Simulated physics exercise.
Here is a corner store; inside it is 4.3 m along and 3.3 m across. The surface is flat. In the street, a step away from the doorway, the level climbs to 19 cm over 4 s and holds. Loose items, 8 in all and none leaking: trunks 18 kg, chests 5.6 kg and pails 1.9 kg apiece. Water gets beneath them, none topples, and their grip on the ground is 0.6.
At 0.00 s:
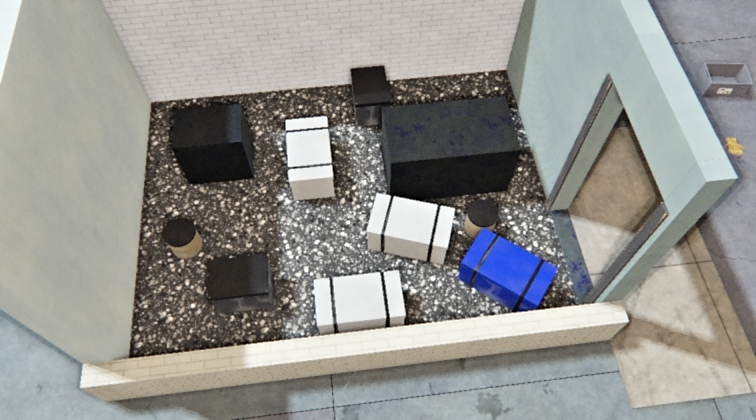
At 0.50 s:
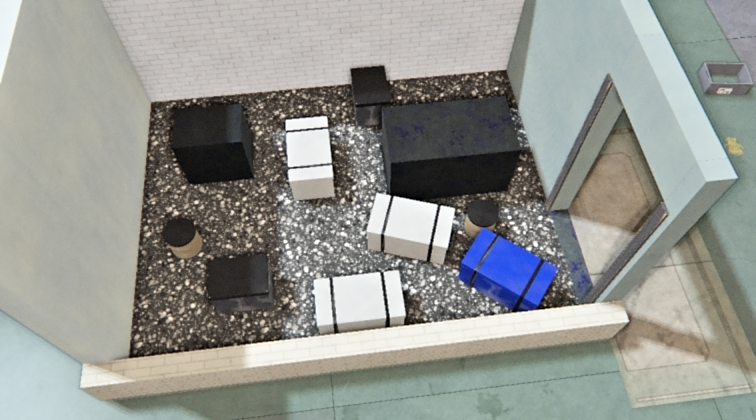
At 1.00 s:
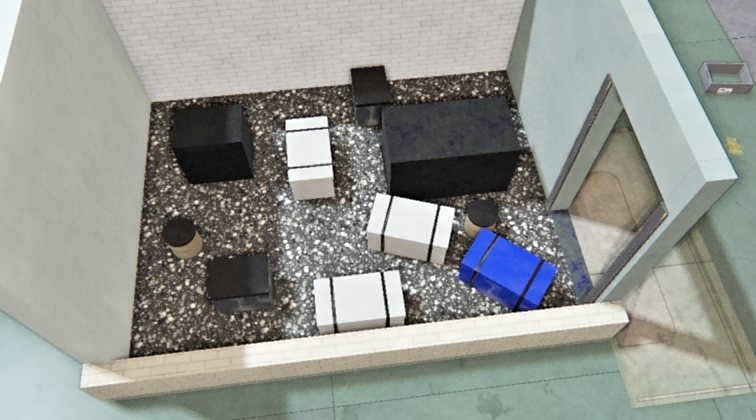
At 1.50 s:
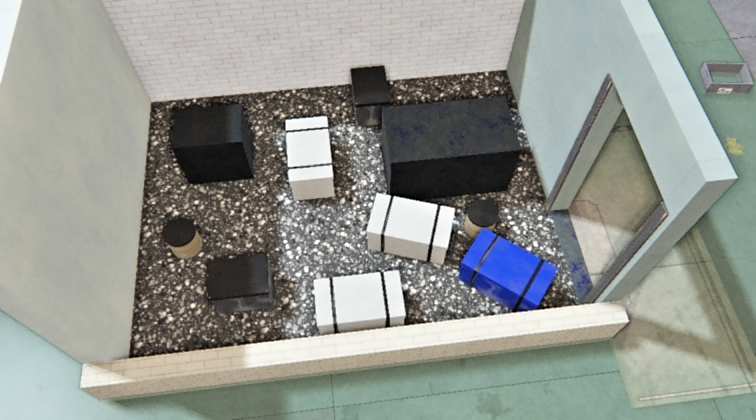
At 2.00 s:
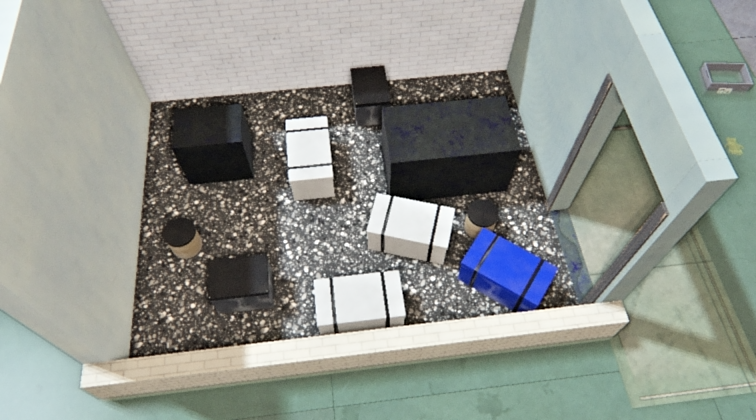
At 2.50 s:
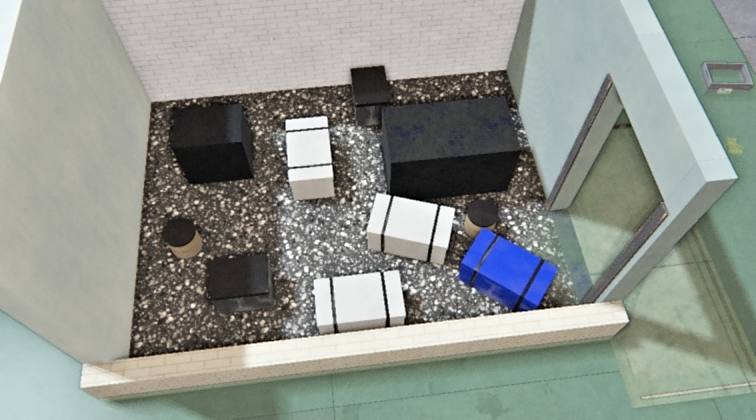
The ground outside a small walled shop turned from gray to green, and a greenish tint later showed in the doorway, while the black and white boxes and blue trunk inside stayed put.
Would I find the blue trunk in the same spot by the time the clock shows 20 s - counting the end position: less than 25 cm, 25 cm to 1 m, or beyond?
Blue trunk gets carried off.
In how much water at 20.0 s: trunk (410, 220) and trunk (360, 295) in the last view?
Roughly 18 and 15 cm.
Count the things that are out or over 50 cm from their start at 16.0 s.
8 of them.
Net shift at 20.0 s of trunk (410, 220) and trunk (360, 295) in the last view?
In turn: 250 cm, 140 cm.
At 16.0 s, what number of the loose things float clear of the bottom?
At that moment 8.
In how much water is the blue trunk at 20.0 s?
Roughly 16 cm.
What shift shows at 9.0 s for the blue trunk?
About 250 cm.
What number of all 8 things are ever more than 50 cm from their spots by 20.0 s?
That makes 8.
After 4.0 s the blue trunk is near (482, 278), 0.3 m from its start, aground; 1 afloat.
After 9.0 s the blue trunk is near (270, 260), 2.3 m from its start, afloat; 6 afloat.
After 16.0 s the blue trunk is near (487, 65), 2.5 m from its start, afloat; 8 afloat.
After 20.0 s the blue trunk is near (496, 81), 2.2 m from its start, afloat; 8 afloat.
